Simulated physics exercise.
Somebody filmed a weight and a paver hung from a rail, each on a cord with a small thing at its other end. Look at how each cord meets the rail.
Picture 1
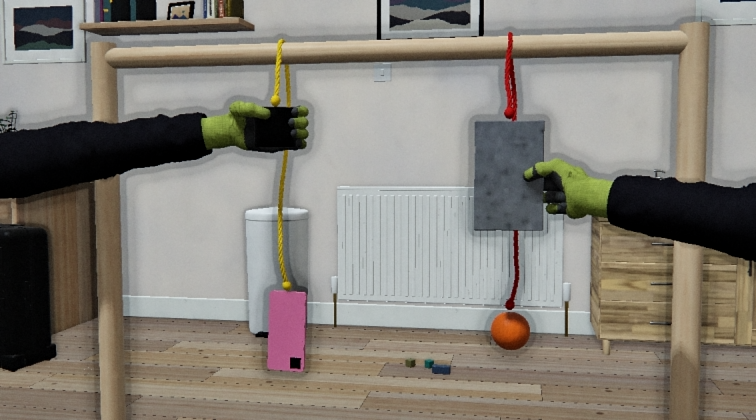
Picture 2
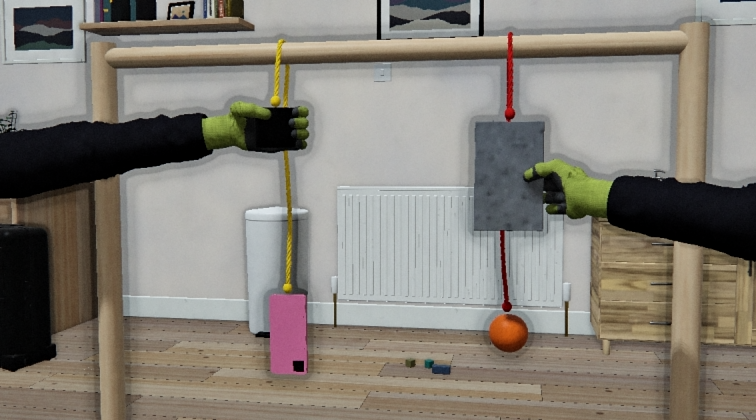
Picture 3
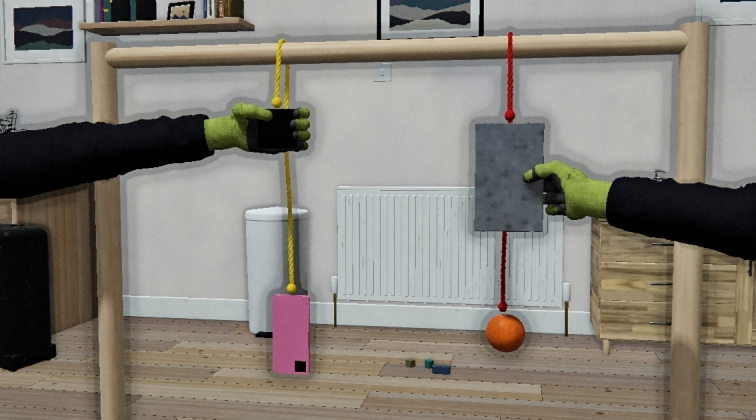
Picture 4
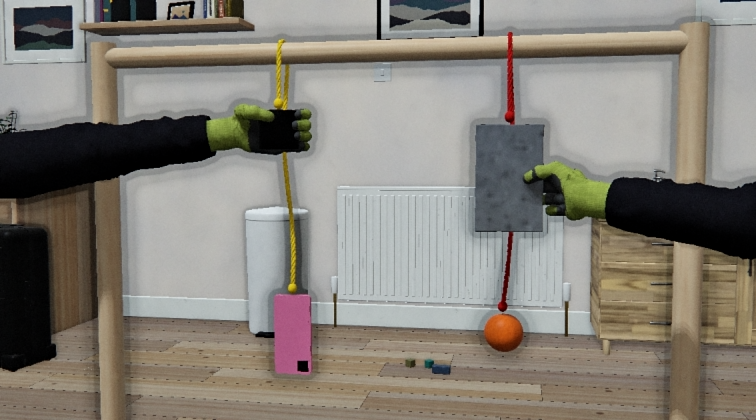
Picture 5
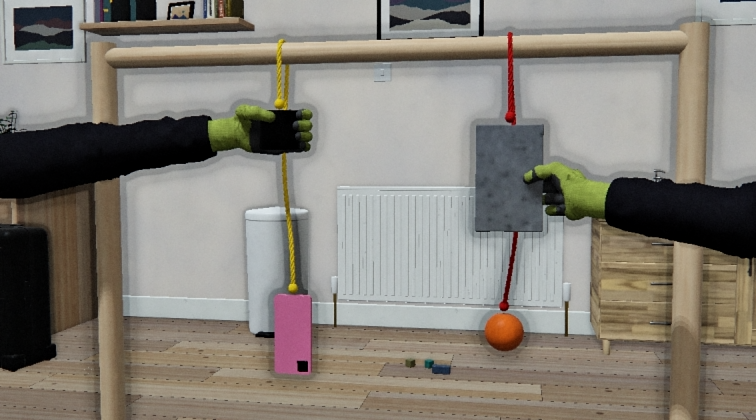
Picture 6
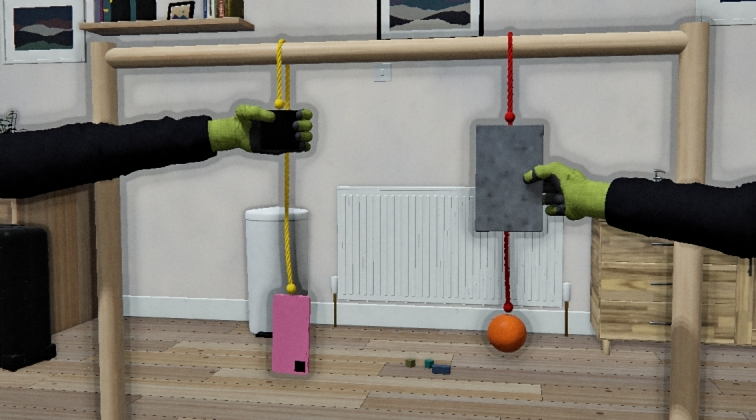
In a room with a radiator and a wooden floor, a gloved hand on the left grips a dark object on a yellow cord, while another touches a grey slab on a red cord. The pink phone and orange below sway slightly, and the hands barely move.
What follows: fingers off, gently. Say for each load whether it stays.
As it turns out, the weight drops; the paver pulls its rope through.
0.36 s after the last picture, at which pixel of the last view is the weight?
By then it is at (281, 244).
Then, 0.36 s after the last picture, weight dropping near (281, 244); paver dropping near (507, 313).
Then, 0.68 s after the last picture, weight on the floor; paver on the floor.
At rest, weight on the floor; paver on the floor. The weight pulls its rope through and the paver runs down to the floor.
